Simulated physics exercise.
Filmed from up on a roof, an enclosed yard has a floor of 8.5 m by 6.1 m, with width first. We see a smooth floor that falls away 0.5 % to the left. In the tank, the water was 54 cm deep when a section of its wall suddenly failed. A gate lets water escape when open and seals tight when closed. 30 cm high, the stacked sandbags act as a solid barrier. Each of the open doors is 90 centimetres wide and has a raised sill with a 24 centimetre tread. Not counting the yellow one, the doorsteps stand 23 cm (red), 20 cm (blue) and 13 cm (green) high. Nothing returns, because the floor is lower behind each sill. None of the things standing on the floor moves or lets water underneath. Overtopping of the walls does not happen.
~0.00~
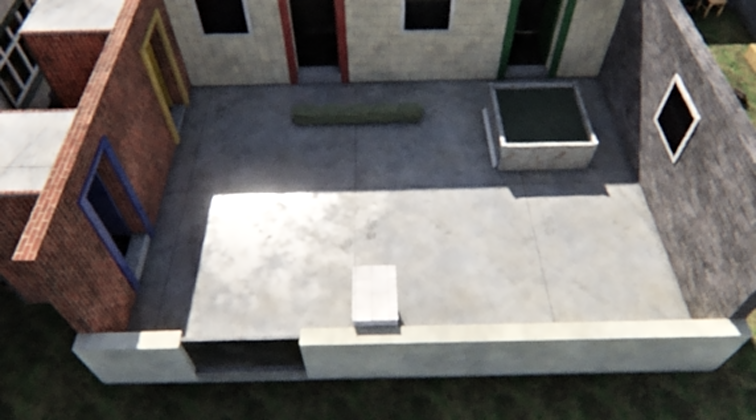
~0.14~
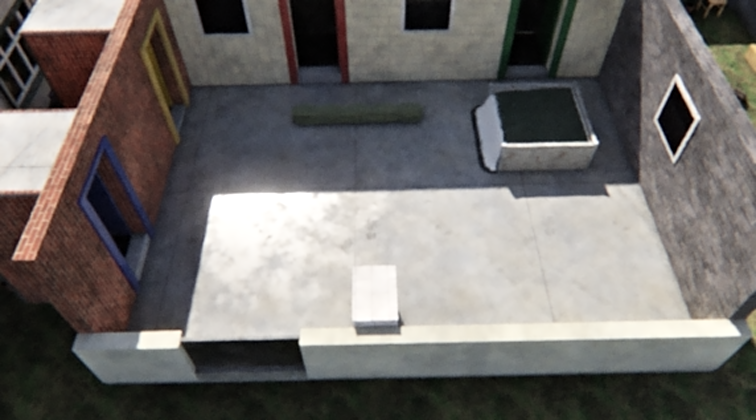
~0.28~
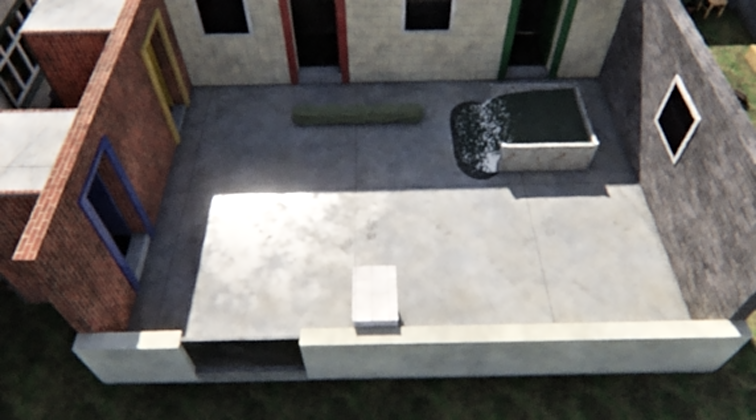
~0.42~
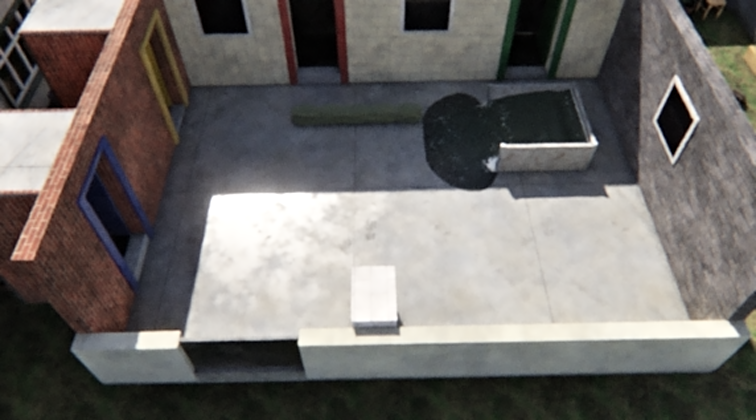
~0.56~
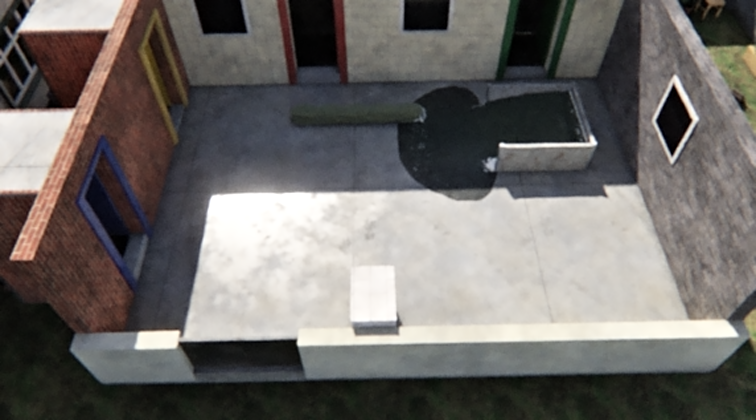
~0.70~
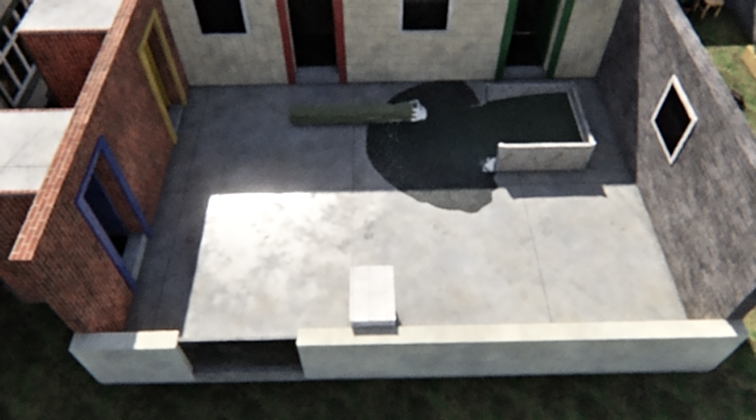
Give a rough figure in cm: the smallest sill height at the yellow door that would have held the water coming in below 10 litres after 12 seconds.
11 cm.
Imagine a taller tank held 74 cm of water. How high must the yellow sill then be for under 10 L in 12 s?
Something near 16 cm should do.
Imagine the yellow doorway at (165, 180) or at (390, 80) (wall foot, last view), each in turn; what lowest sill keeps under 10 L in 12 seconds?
14.0 and 14.0 cm.
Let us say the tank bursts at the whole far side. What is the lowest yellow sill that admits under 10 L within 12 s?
Then it needs around 8.5 cm.
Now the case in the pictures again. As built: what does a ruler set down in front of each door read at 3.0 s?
Depths in cm: Red 4, yellow 11, blue 0, green 0.
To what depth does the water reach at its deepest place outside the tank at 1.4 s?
Around 25 centimetres.
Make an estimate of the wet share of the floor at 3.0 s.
Near 50 per cent is wet.
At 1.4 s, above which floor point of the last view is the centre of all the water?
Approximately (469, 141).
After 1.4 s water covers 20 % of the floor, deepest (25 cm) near (426, 115); it has not reached the yellow door.
After 3.0 s water covers 50 % of the floor, deepest (18 cm) near (176, 174); 11 cm at the yellow door, 6 litres in over its 8 cm sill.
After 12.0 s water covers 65 % of the floor, deepest (7 cm) near (203, 357); 4 cm at the yellow door, 34 litres in over its 8 cm sill.
At the yellow door as built, the water arrived by 2.2 s and peaked near 14 cm at 3.8 s.
With a sill of 9.5 cm, 19 litres would have come in within the 12 s; with 13.5 cm, 2 litres. So under 10 litres takes about 11 cm.
